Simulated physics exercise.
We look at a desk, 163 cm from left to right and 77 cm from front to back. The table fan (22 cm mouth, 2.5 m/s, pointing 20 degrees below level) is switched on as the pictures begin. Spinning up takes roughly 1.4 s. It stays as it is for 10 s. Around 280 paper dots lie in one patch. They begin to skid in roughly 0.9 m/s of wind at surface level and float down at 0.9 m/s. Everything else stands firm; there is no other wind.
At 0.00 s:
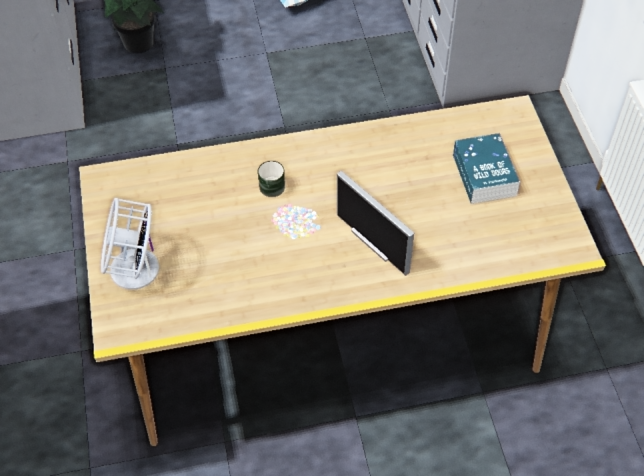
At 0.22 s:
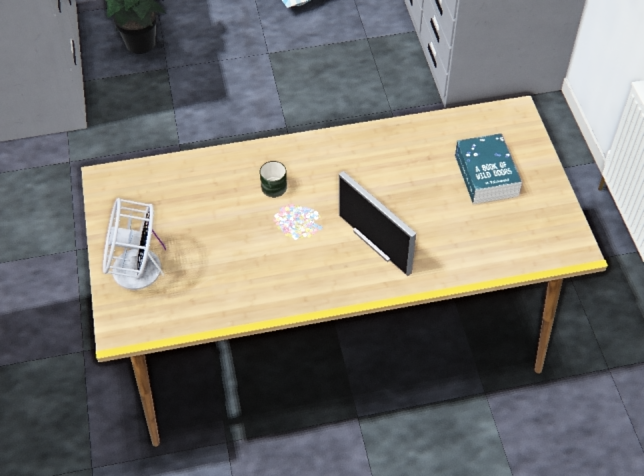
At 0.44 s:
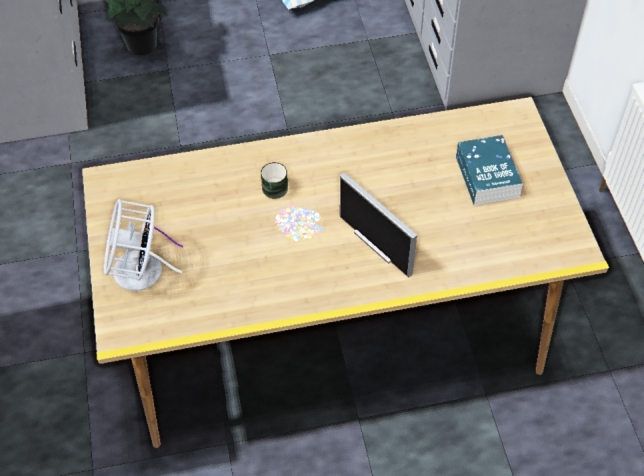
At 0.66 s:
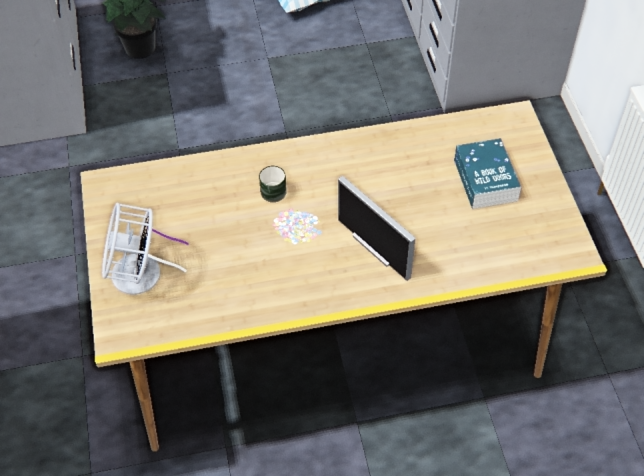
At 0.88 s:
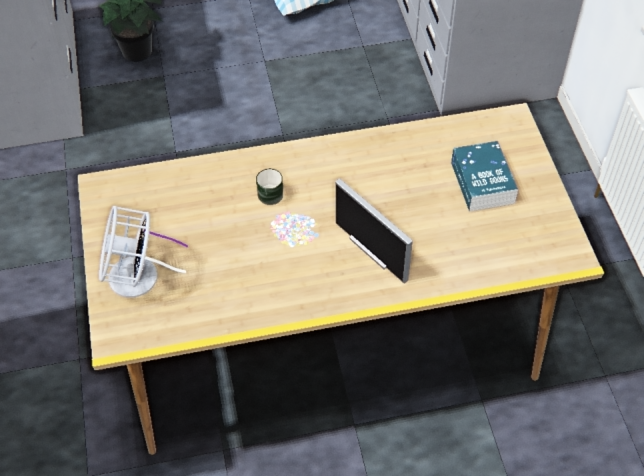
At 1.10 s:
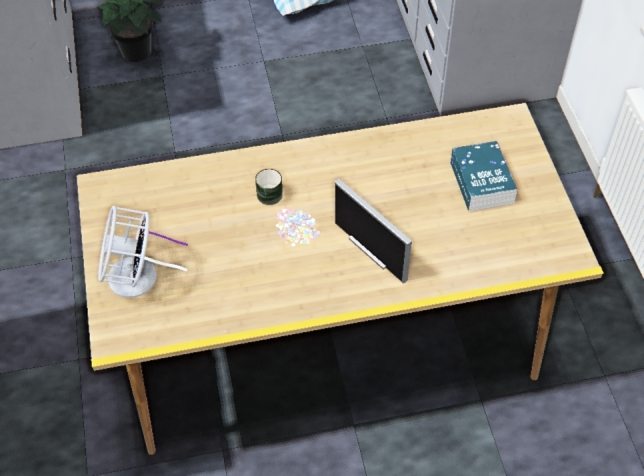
Thin ribbons lifting and stretching right from a desk fan, then a patch of paper dots shifting slightly beside a laptop.
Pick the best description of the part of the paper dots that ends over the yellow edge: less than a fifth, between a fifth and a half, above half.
The share over the yellow edge is less than a fifth.
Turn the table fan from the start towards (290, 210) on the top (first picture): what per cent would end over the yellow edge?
In that case some 40 per cent.
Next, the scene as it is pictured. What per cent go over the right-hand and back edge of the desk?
Roughly 4 % right-hand, 60 % back.
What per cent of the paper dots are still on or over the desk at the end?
Some 40 per cent.
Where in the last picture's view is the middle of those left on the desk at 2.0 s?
Near (390, 133).
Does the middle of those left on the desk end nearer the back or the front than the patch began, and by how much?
To the back, by about 35 cm.
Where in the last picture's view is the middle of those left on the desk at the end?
At about (368, 138).
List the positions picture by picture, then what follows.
The middle of the paper dots is near (295, 221), none has stirred yet and the mouth of the table fan is at (126, 239), in the first picture.
The middle of the paper dots is near (298, 221), none has stirred yet and the yellow edge is centred on (359, 311), in the second picture.
The middle of the paper dots is near (299, 223), none has stirred yet, the top of a mug is at (274, 172) and the top of a laptop is at (378, 204), in the third picture.
The middle of the paper dots is near (297, 226) and none has stirred yet, in the fourth picture.
The middle of the paper dots is near (294, 229) and none has stirred yet, in the fifth picture.
The middle of the paper dots is near (297, 226), the farthest in sight from the table fan is at (315, 223) and about 25 % have left their places, in the sixth picture.
After 2.0 s, 88 % are on the move or not yet settled, 0 % are over the yellow edge; the middle of those still in play is near (406, 127).
After 3.2 s, 28 % are on the move or not yet settled, 0 % are over the yellow edge; the middle of those still in play is near (368, 138).
After 5.5 s, 25 % are on the move or not yet settled, 0 % are over the yellow edge; the middle of those still in play is near (368, 138).
After 10.0 s, at the end, 0 % are over the yellow edge; the middle of those still in play is near (368, 138).
